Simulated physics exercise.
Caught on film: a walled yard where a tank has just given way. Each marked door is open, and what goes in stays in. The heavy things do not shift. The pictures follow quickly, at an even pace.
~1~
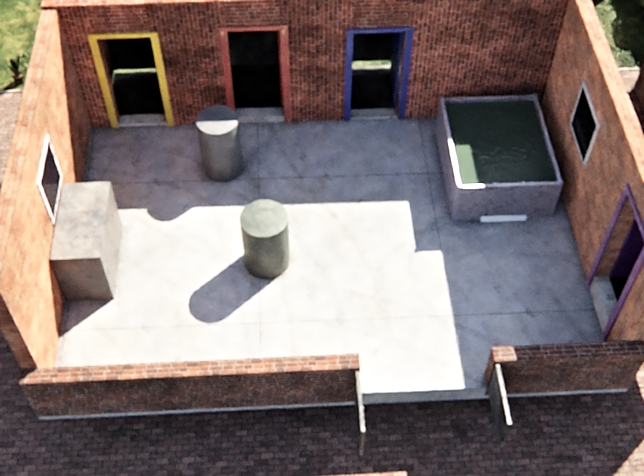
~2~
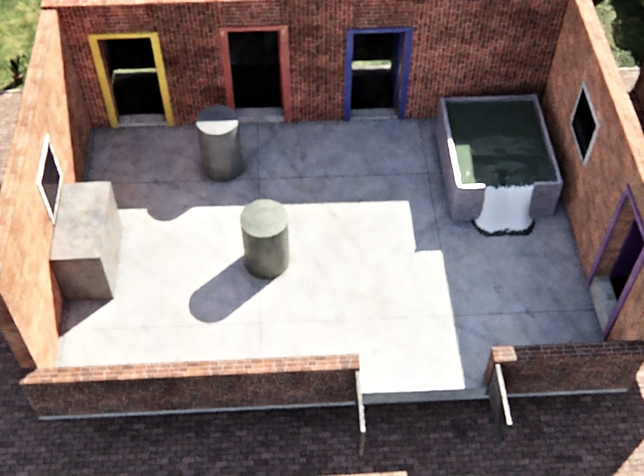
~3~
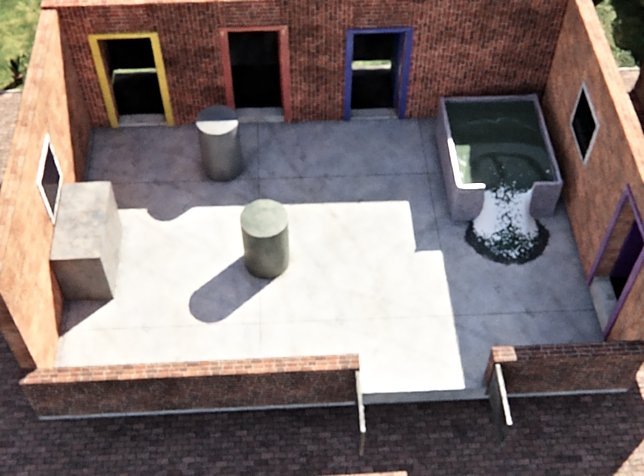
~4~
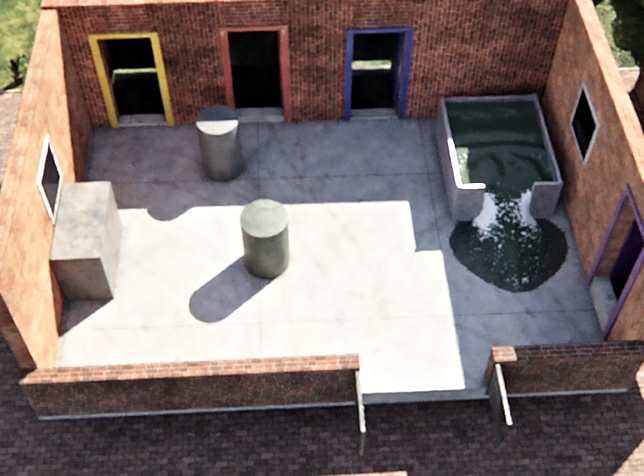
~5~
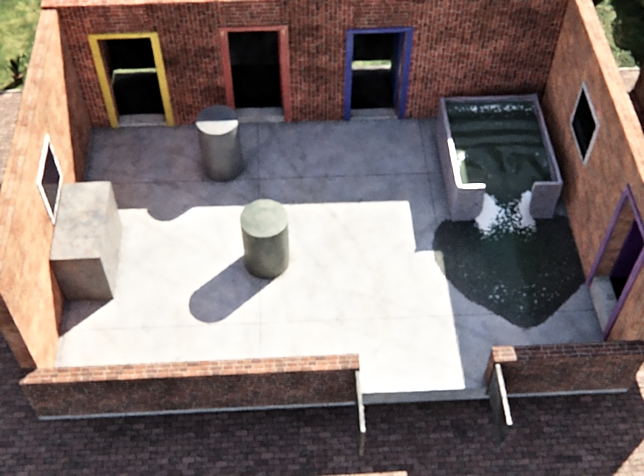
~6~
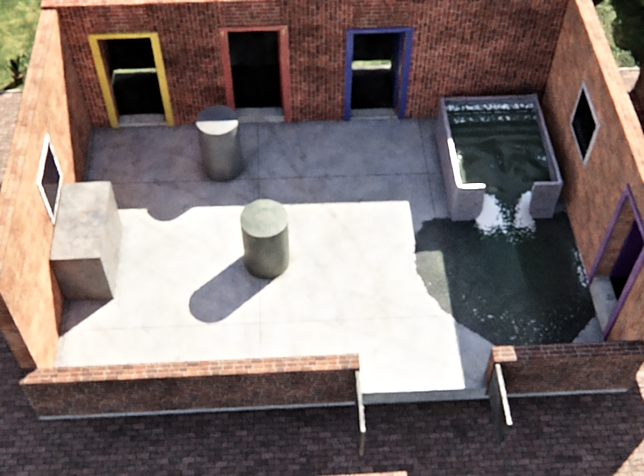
In a brick-walled yard with coloured doorways, dark water burst through the front of a tank on the right and spread across the paved floor toward the purple doorway and the low front wall.
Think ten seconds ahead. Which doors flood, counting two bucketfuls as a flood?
In the end: The yellow door stays under that; the red door stays under that; the blue door stays under that; the purple door stays under that.
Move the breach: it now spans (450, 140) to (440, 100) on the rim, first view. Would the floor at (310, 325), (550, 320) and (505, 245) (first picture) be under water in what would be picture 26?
As listed: Flooded, free of water, dry.
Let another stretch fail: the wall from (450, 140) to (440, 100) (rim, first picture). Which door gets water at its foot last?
It is the door marked purple.
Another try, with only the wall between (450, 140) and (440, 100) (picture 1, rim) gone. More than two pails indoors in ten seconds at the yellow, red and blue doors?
My reading: The yellow one floods, the red one keeps below it, the blue one passes that mark.
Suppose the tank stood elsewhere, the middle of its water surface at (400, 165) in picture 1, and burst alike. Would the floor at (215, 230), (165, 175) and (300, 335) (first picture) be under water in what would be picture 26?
One after the other: No water, clear, covered.
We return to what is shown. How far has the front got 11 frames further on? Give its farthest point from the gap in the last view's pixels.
I would point to (322, 380).
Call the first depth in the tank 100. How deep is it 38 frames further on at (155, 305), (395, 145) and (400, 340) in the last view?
About 4, 0 and 8 per cent.
A moment on, water covers 20 % of the floor; the yellow door not reached, the red door not reached, the blue door not reached, the purple door wet at the sill, nothing in.
Next, water covers 25 % of the floor; the yellow door not reached, the red door not reached, the blue door not reached, the purple door wet at the sill, nothing in.
Then, water covers 30 % of the floor; the yellow door not reached, the red door not reached, the blue door not reached, the purple door wet at the sill, nothing in.
Later, water covers 55 % of the floor; the yellow door not reached, the red door not reached, the blue door not reached, the purple door wet at the sill, nothing in.
In the end, water covers 85 % of the floor; the yellow door wet at the sill, nothing in, the red door not reached, the blue door wet at the sill, nothing in, the purple door wet at the sill, nothing in.
